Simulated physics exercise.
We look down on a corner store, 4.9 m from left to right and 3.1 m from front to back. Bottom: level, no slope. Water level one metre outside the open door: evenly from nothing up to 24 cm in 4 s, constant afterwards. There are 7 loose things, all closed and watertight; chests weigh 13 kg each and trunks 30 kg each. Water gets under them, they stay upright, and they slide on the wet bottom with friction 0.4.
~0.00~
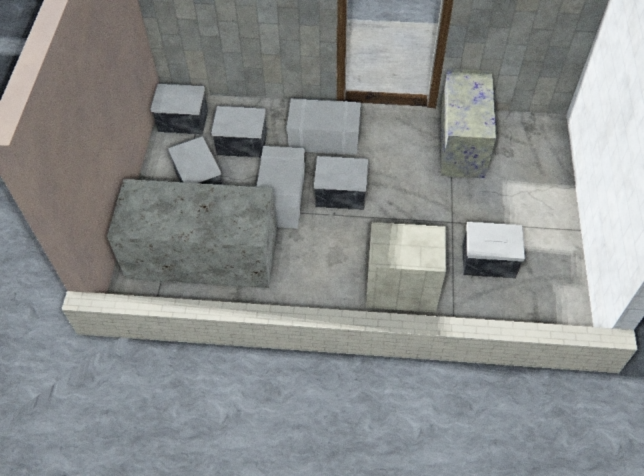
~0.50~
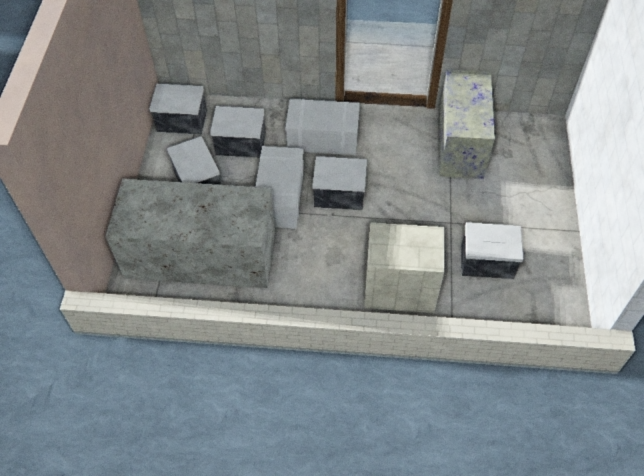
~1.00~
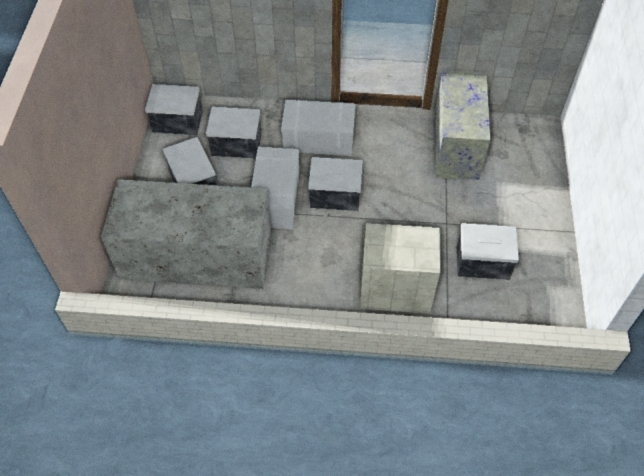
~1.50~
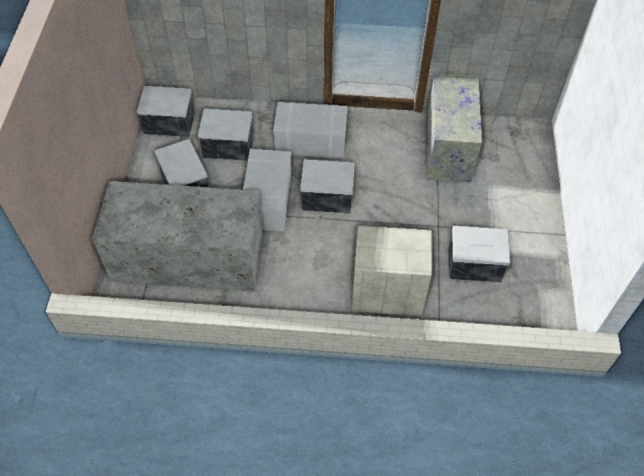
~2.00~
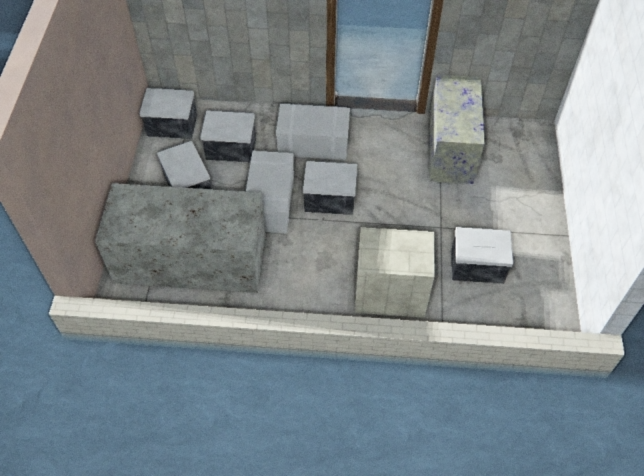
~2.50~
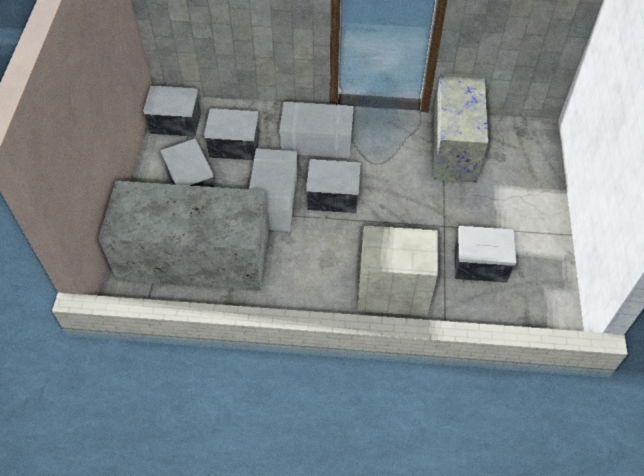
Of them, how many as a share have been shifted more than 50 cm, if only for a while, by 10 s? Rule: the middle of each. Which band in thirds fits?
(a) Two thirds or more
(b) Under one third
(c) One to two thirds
b, under one third.
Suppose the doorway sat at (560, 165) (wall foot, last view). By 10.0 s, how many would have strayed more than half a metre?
Then it comes to 2 of them.
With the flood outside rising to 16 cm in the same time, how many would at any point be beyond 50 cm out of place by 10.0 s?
In that case 2 of them.
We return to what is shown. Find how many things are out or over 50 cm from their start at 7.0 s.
My count gives 2.
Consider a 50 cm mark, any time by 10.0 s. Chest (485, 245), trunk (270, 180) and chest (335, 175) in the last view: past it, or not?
In turn: Past it, short of it, over.
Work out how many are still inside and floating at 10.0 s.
3.
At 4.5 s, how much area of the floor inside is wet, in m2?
I'd estimate close to 5.0 m2.
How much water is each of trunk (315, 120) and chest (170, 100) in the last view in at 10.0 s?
About 7 and 7 cm.
After 3.5 s 0 of 7 are over 50 cm from their spots; 0 afloat.
After 4.5 s 0 of 7 are over 50 cm from their spots; 0 afloat.
After 7.0 s 2 of 7 are over 50 cm from their spots; 2 afloat.
After 10.0 s 2 of 7 are over 50 cm from their spots, and 2 have been at some point; 3 afloat.
